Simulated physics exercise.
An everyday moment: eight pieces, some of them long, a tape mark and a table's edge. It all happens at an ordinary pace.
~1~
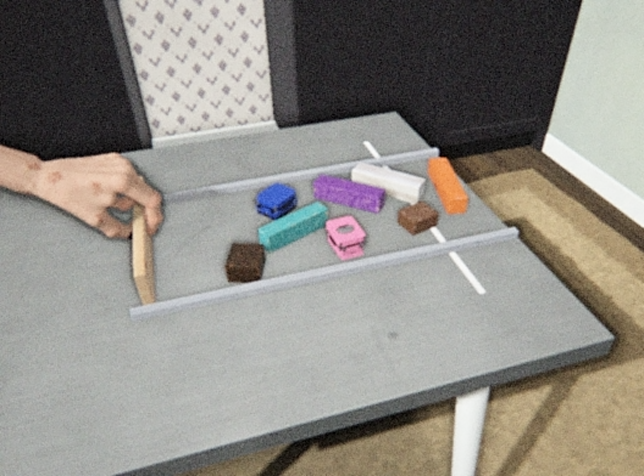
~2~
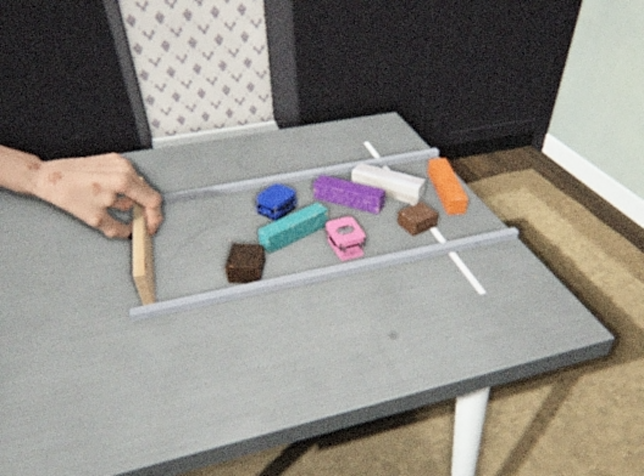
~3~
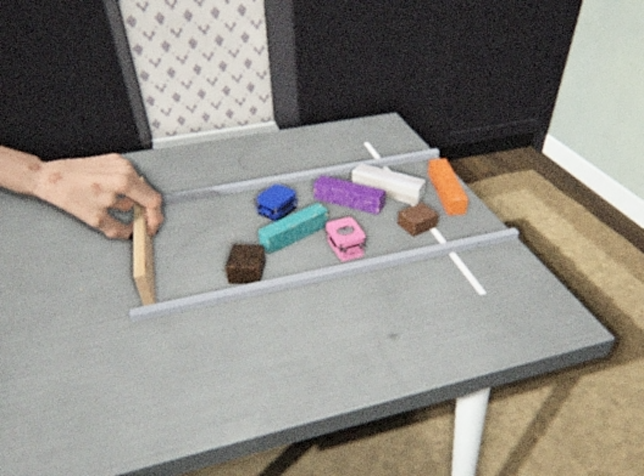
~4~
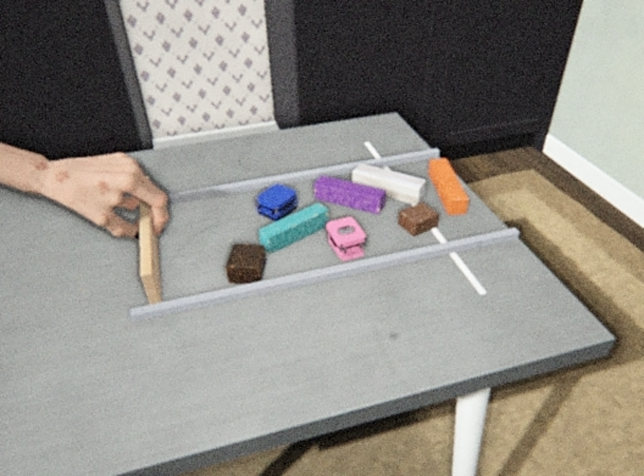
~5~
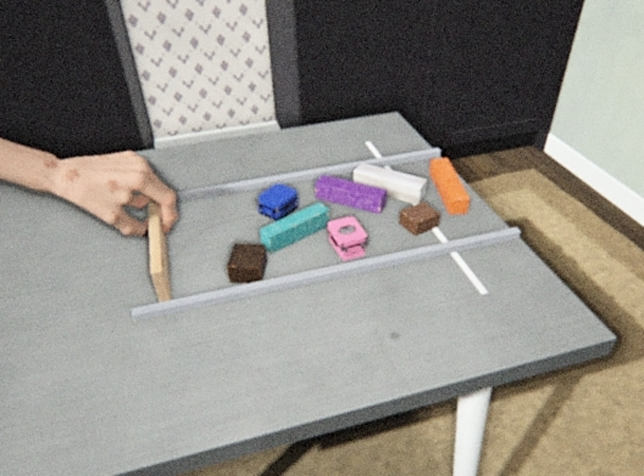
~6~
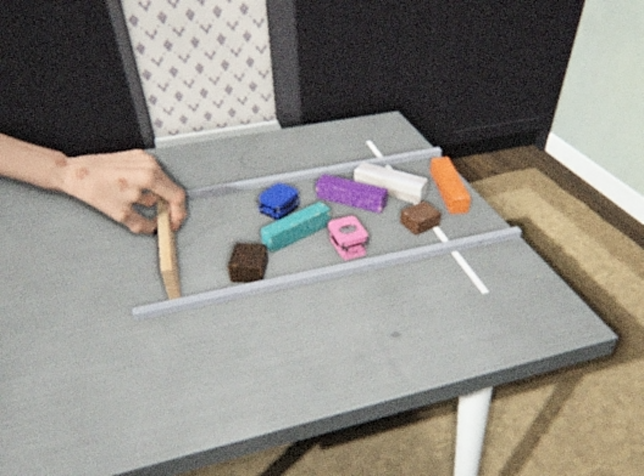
A hand holding a wooden board upright stays almost still between two rails on a gray table, then slides it slightly to the right, toward eight colored pieces lying near a white tape line, which do not visibly shift.
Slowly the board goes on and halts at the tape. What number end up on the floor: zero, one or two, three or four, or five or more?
Outcome: The number that fall off is one or two.
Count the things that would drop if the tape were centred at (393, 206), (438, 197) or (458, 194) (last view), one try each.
In that order 1, 3 and 6.
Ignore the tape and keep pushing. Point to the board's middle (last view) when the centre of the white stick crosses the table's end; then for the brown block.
About (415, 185), and (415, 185) for the other.
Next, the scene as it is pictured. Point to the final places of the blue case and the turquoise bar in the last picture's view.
The blue case at (423, 178), the turquoise bar at (442, 192).
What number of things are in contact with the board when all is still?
It touches 3.
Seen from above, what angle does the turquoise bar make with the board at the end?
Some 35 degrees.
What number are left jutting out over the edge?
It comes to 3.
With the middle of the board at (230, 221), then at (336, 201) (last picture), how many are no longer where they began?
1 and 6.
A little later, none off yet; orange bar at rest near (449, 184); brown block at rest near (420, 218); white stick at rest near (390, 183).
Next, none off yet; orange bar at rest near (449, 184); brown block at rest near (420, 218); white stick at rest near (391, 182).
Later still, none off yet; orange bar shifted a little near (474, 180); brown block shifted about its own width near (463, 211); white stick shifted about its own width near (427, 168).
When it is over, the number that fall off is one or two; down, orange bar.
